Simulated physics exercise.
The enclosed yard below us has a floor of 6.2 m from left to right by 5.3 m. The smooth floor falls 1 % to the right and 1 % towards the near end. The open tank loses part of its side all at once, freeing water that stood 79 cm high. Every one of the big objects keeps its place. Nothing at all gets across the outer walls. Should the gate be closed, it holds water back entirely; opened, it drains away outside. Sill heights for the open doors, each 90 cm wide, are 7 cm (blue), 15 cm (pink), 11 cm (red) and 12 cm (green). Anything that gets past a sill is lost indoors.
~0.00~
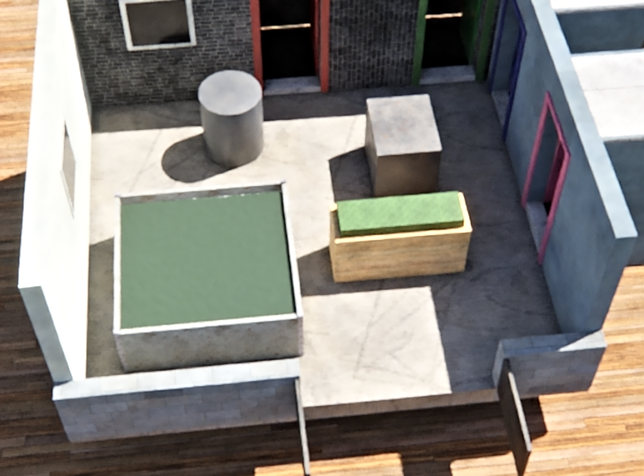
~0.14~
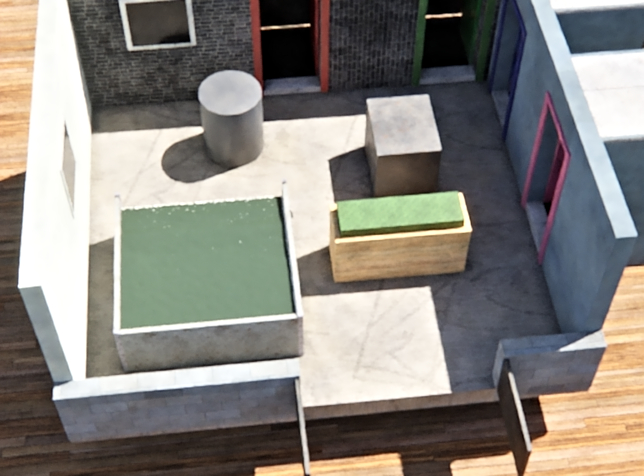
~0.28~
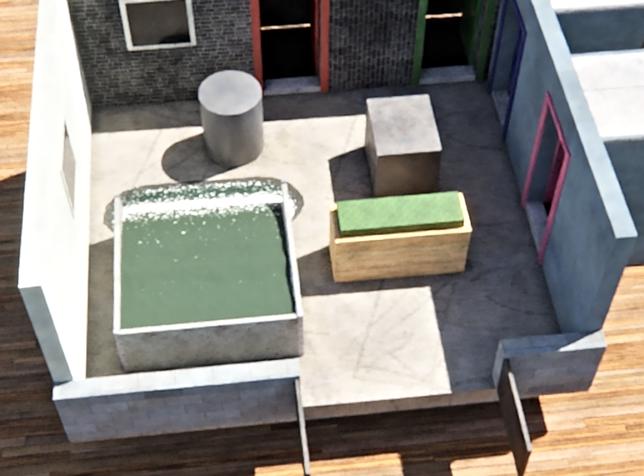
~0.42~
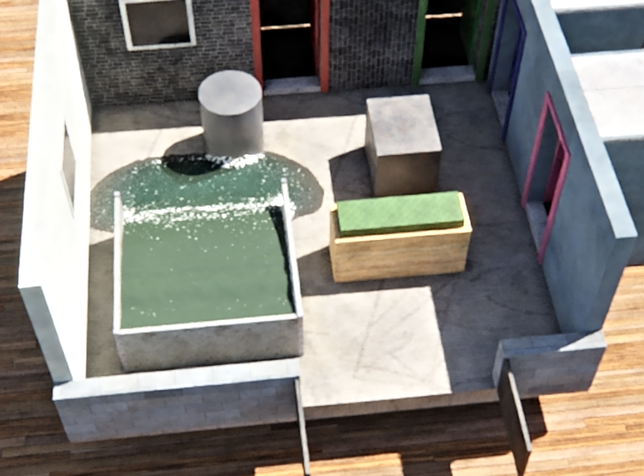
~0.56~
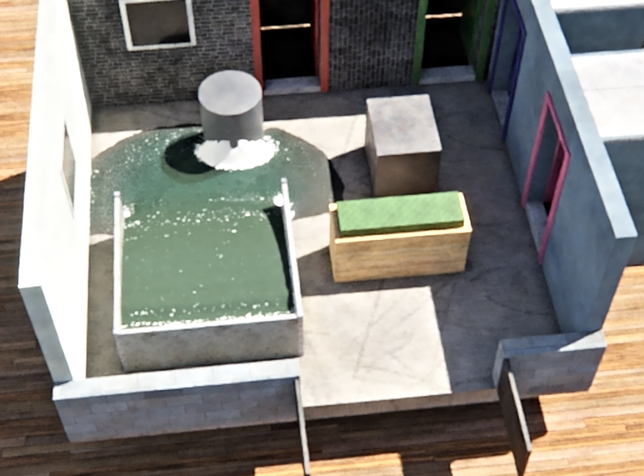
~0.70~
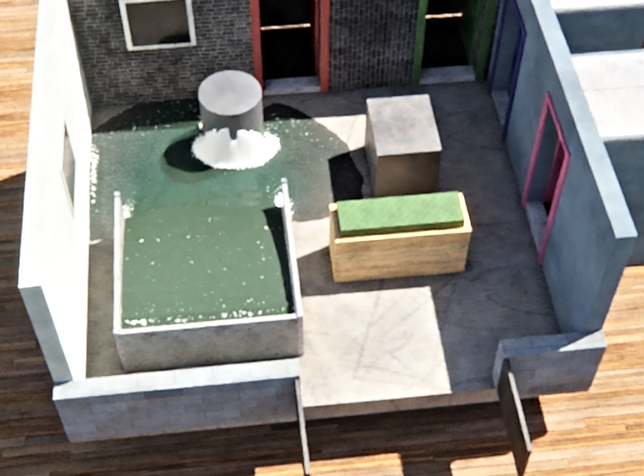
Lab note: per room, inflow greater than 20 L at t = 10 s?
Blue door yes; pink door no; red door yes; green door yes.
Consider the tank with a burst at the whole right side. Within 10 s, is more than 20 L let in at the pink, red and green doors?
In that case, pink door: More than that, red door: More than that, green door: More than that.
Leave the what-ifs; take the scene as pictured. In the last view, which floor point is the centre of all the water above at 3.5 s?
Centre: Roughly (242, 186) px.
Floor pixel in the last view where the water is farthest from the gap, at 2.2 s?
Somewhere around (481, 83).
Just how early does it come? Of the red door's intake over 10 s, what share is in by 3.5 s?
Roughly 90 percent is in by then.
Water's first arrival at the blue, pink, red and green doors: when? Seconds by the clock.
Blue = 2.0 s, pink = 3.2 s, red = 0.8 s, green = 1.6 s.
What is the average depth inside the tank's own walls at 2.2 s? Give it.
Around 25 cm on average.
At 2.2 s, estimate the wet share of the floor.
I'd say around 45 %.
After 1.4 s water covers 35 % of the floor and is deepest (71 cm) near (92, 110); blue door not reached, pink door not reached, red door 9 cm at the sill, 14 L in, green door not reached.
After 2.2 s water covers 45 % of the floor and is deepest (49 cm) near (140, 150); blue door 11 cm at the sill, 1 L in, pink door not reached, red door 12 cm at the sill, 26 L in, green door 15 cm at the sill, 0 L in.
After 3.5 s water covers 65 % of the floor and is deepest (36 cm) near (484, 91); blue door 33 cm at the sill, 149 L in, pink door 3 cm at the sill, 0 L in, red door 13 cm at the sill, 40 L in, green door 19 cm at the sill, 22 L in.
After 6.0 s water covers 95 % of the floor and is deepest (20 cm) near (562, 366); blue door 20 cm at the sill, 514 L in, pink door 8 cm at the sill, 0 L in, red door 8 cm at the sill, 44 L in, green door 15 cm at the sill, 70 L in.
After 10.0 s water covers 100 % of the floor and is deepest (18 cm) near (562, 366); blue door 11 cm at the sill, 661 L in, pink door 12 cm at the sill, 5 L in, red door 8 cm at the sill, 45 L in, green door 11 cm at the sill, 82 L in.
